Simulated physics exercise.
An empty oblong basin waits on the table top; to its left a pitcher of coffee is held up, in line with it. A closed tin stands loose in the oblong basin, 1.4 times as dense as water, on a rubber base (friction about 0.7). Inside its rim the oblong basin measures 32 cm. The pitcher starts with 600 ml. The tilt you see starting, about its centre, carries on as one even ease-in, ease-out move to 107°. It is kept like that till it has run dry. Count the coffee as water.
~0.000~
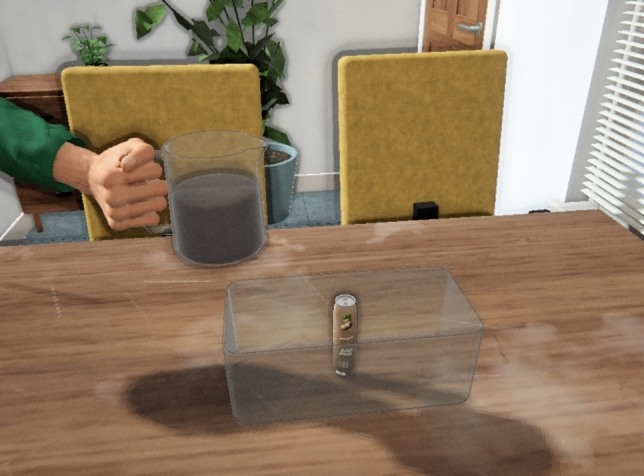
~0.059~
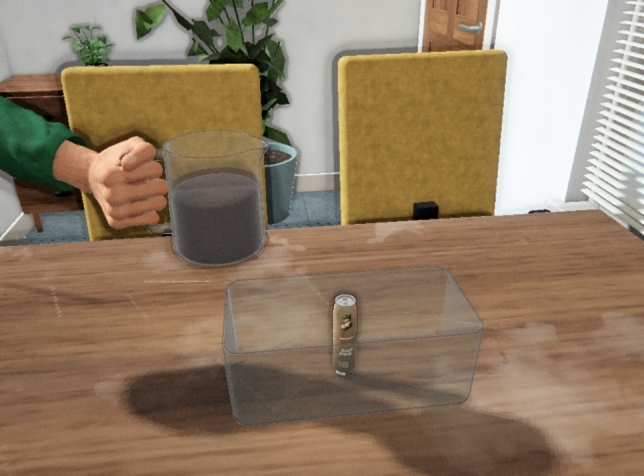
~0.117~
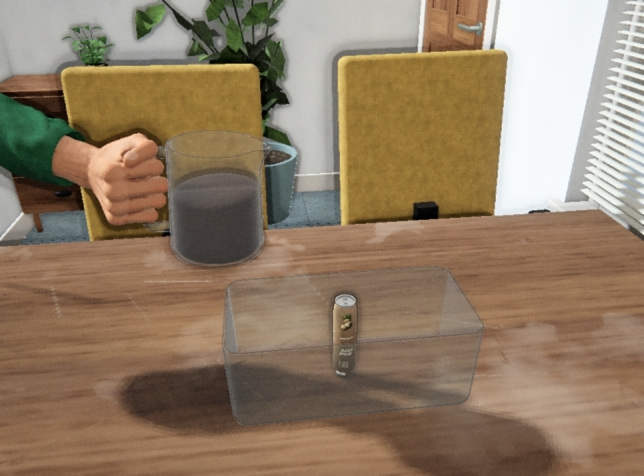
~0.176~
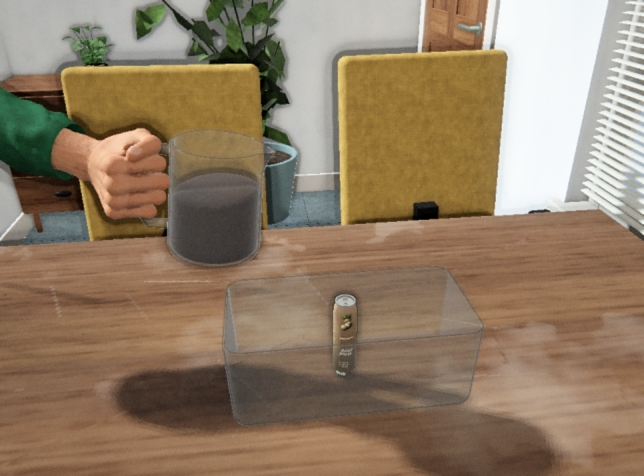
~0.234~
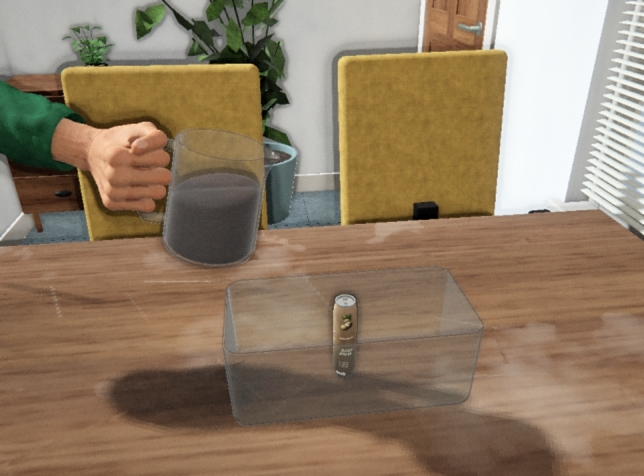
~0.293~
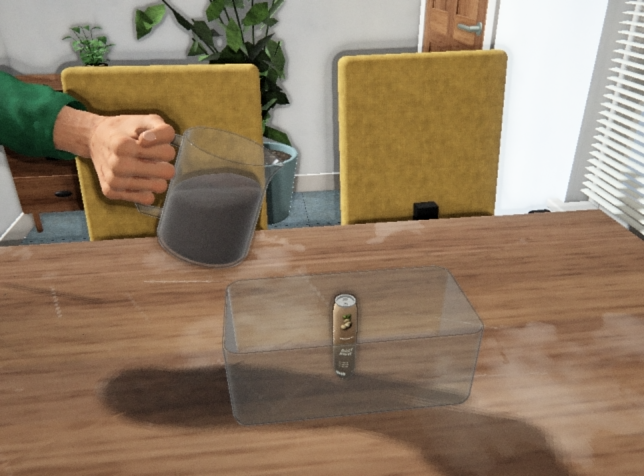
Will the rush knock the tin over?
The tin falls.
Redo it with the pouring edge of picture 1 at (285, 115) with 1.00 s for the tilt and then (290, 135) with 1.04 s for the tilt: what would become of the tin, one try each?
First it stays up; then it remains upright.
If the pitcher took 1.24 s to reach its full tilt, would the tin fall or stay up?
The tin topples.
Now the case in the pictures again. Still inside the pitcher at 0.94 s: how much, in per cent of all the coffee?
Near 34 in a hundred.
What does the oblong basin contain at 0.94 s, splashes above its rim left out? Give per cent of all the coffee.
Near 40 in a hundred.
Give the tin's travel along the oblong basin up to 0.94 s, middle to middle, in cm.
About 0 cm.
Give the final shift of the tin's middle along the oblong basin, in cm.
About 8.5 cm.
After 0.66 s the tilt is 77° and 91 per cent is still to pour; the tin stands where it began.
After 0.94 s the tilt is 105° and 34 per cent is still to pour; the tin stands where it began.
After 1.22 s the tilt is 107° and 5 per cent is still to pour; the tin lies on its side.
After 1.53 s the tilt is 107° and 0 per cent is still to pour; the tin lies on its side.
In the end the tin lies on its side.
